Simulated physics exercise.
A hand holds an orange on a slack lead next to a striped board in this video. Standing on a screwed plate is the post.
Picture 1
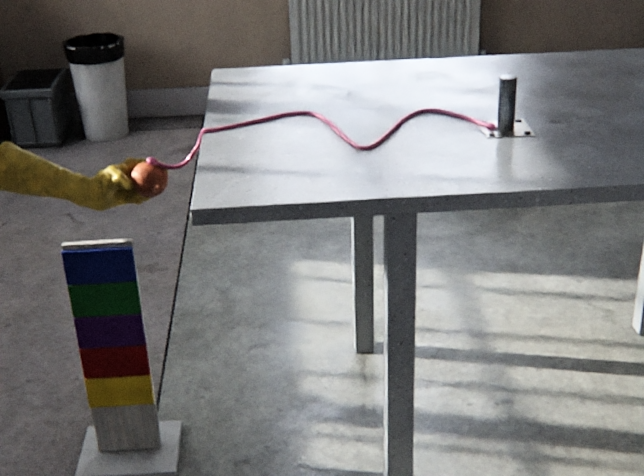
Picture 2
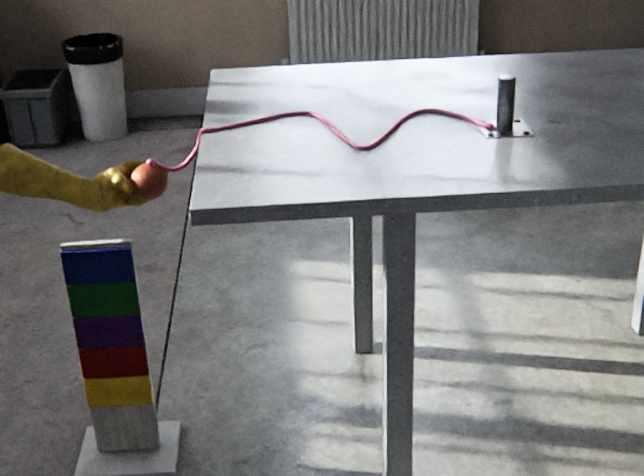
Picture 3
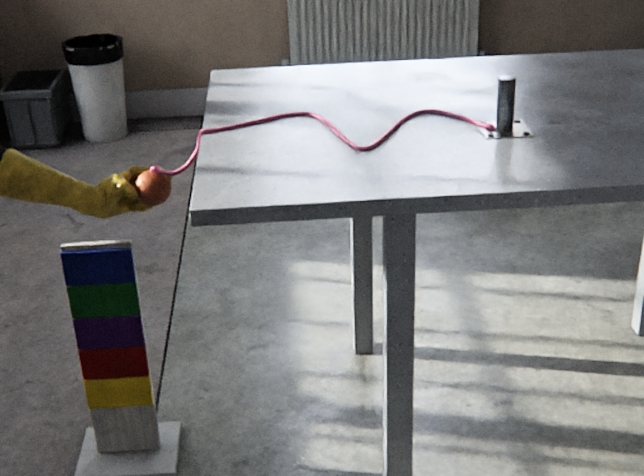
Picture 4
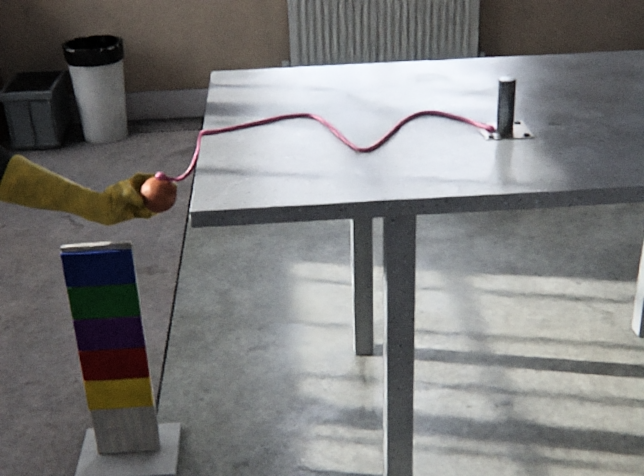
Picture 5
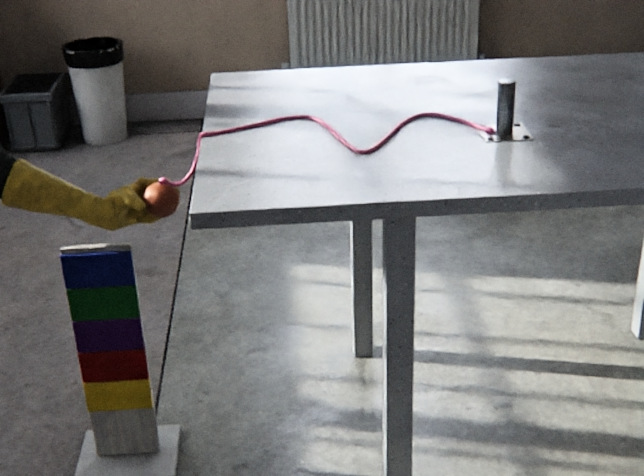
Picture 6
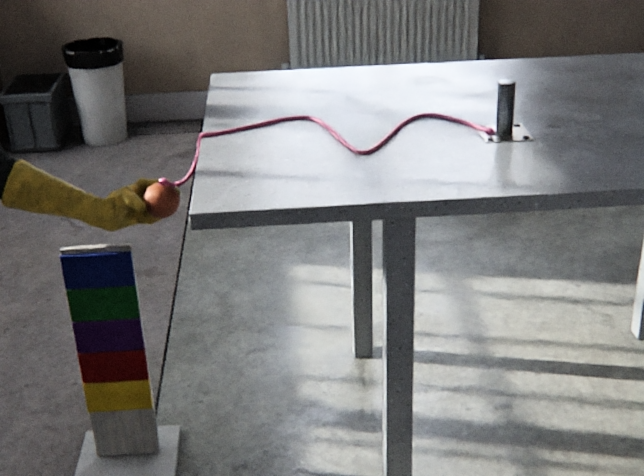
An orange ball, held by a yellow-gloved hand and tied to a pink cord that winds across a gray table to an upright post, starts above a color-banded block. The hand lowers it slightly and shifts it a little right, then keeps it nearly still beside the table's edge.
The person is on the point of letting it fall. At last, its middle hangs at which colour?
At red.
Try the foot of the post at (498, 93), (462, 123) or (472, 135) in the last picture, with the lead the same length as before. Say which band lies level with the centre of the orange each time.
Going case by case, it's purple, yellow and finally yellow.
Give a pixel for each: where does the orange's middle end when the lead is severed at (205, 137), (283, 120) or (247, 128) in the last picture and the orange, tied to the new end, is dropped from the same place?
Estimated positions in order: (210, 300); (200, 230); (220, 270).
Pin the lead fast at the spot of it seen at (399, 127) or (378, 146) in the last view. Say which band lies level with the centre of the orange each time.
In order: Purple; green.
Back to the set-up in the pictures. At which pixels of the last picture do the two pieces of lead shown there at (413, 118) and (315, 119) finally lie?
(386, 136) and (204, 179), approximately.
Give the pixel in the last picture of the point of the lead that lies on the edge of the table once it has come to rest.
Pixel (331, 130).
Soon after, orange near (189, 362); level with red.
After that, orange near (254, 359); level with red.
And then, orange near (206, 362); level with red.
In the end, orange near (226, 363); level with red. The red one.
